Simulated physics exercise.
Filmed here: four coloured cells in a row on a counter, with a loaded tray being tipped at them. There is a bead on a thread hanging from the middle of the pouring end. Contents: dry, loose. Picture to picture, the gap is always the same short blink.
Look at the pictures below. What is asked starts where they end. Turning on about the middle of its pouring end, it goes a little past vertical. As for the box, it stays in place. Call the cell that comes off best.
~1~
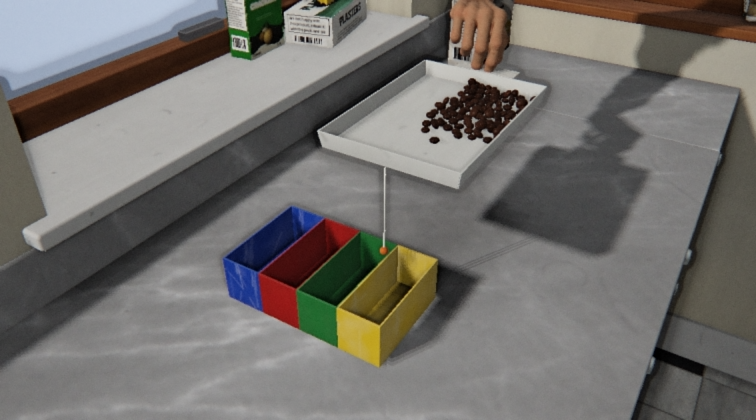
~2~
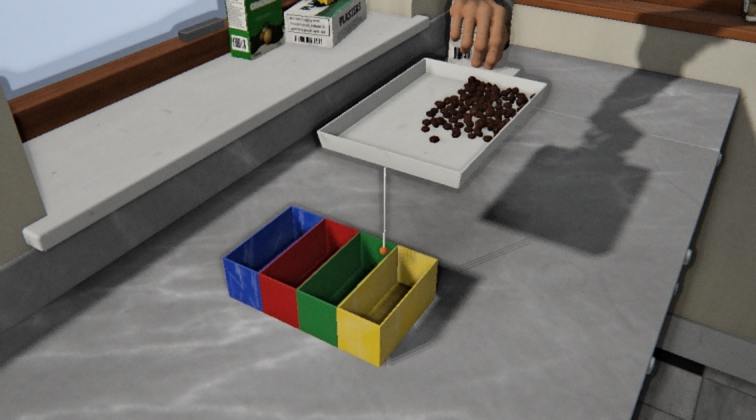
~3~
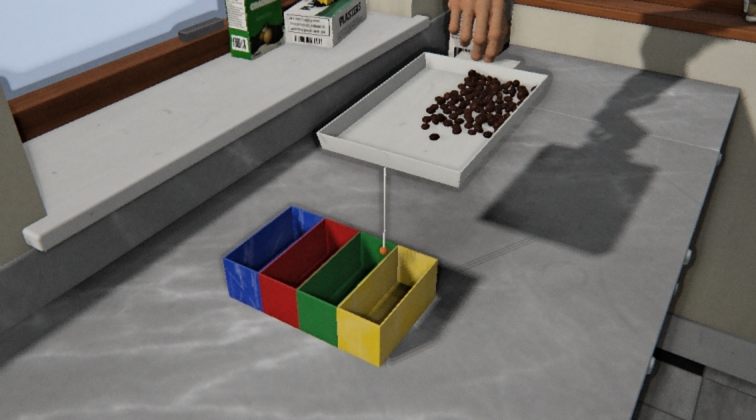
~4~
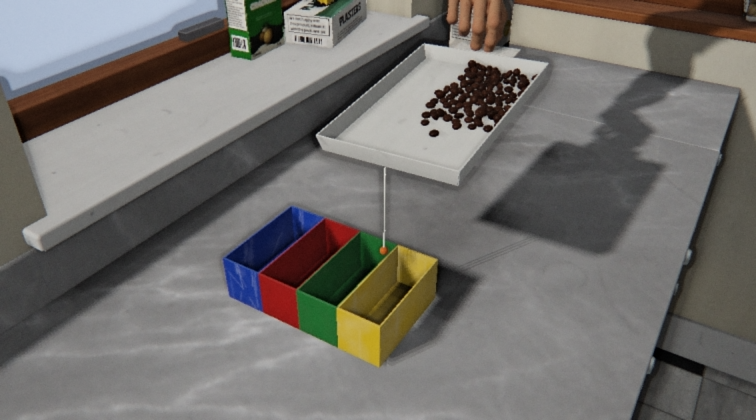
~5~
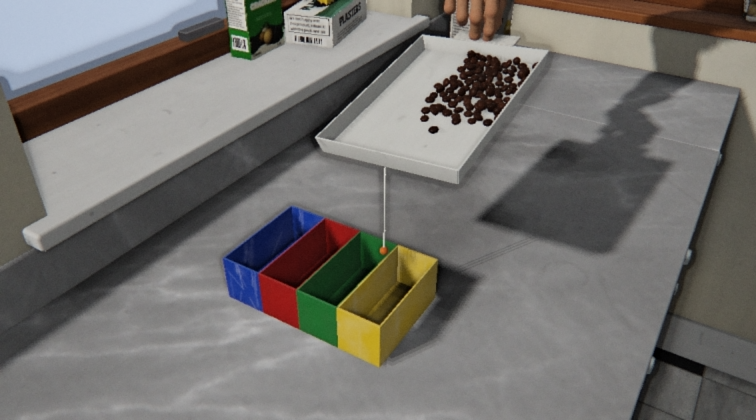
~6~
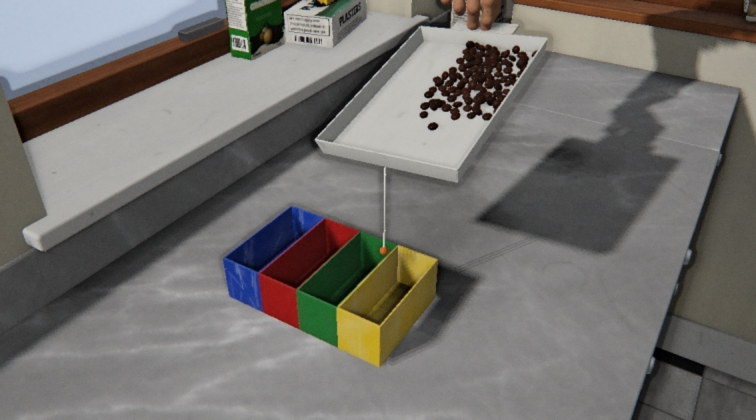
The red cell comes off best.
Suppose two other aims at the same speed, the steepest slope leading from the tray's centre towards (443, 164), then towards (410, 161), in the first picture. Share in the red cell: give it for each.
Respectively close to 0 and 0 in a hundred.
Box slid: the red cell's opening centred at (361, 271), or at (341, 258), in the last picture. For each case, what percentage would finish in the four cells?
Near 80 % and 90 %.
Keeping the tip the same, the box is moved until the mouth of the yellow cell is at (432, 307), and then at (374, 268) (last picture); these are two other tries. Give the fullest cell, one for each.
Attempt 1 - blue; attempt 2 - the cell in green.
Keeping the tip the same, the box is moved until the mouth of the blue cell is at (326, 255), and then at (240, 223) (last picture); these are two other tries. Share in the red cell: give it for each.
First some 10, then 10 per cent.
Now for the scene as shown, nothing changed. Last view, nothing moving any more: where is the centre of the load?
Centre at rest: Close to (312, 292).
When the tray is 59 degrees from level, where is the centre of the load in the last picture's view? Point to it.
(353, 146).
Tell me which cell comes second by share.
That one is the cell in green.
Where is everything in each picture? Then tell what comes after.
Corners of the pouring end at (322, 130) and (459, 171), level; middle of the load at (481, 111), flat chocolate drops; bead on its thread at (384, 251); blue cell at (243, 281); red cell at (279, 298); green cell at (318, 315); yellow cell at (359, 334), in the first frame.
Corners of the pouring end at (322, 131) and (459, 171), level; middle of the load at (481, 110), in the second frame.
Corners of the pouring end at (321, 132) and (458, 170), tipped barely, lowest at the left corner; middle of the load at (481, 104), in the third frame.
Corners of the pouring end at (321, 134) and (457, 169), tipped a little, lowest at the left corner; middle of the load at (481, 97), in the fourth frame.
Corners of the pouring end at (320, 136) and (456, 168), tipped a little, lowest at the left corner; middle of the load at (481, 88), in the fifth frame.
Corners of the pouring end at (319, 138) and (455, 167), tipped a little, lowest at the left corner; middle of the load at (480, 81); blue cell at (243, 281); red cell at (279, 298); green cell at (318, 315); yellow cell at (359, 334), in the sixth frame.
Soon after the last picture, tray tipped steeply; most on the tray; a small part falling or outside the box.
A little later, tray tipped right over; about half on the tray; about a quarter in the red cell; a small part in the green cell; a stray few in the blue cell; a small part falling or outside the box.
Later still, tray tipped past a quarter turn; about two thirds in the red cell; about a quarter in the green cell; a stray few in the blue cell; a stray few in the yellow cell; a small part falling or outside the box.
At rest, tray tipped past a quarter turn; about two thirds in the red cell; about a quarter in the green cell; a stray few in the blue cell; a stray few in the yellow cell; a small part outside the box.
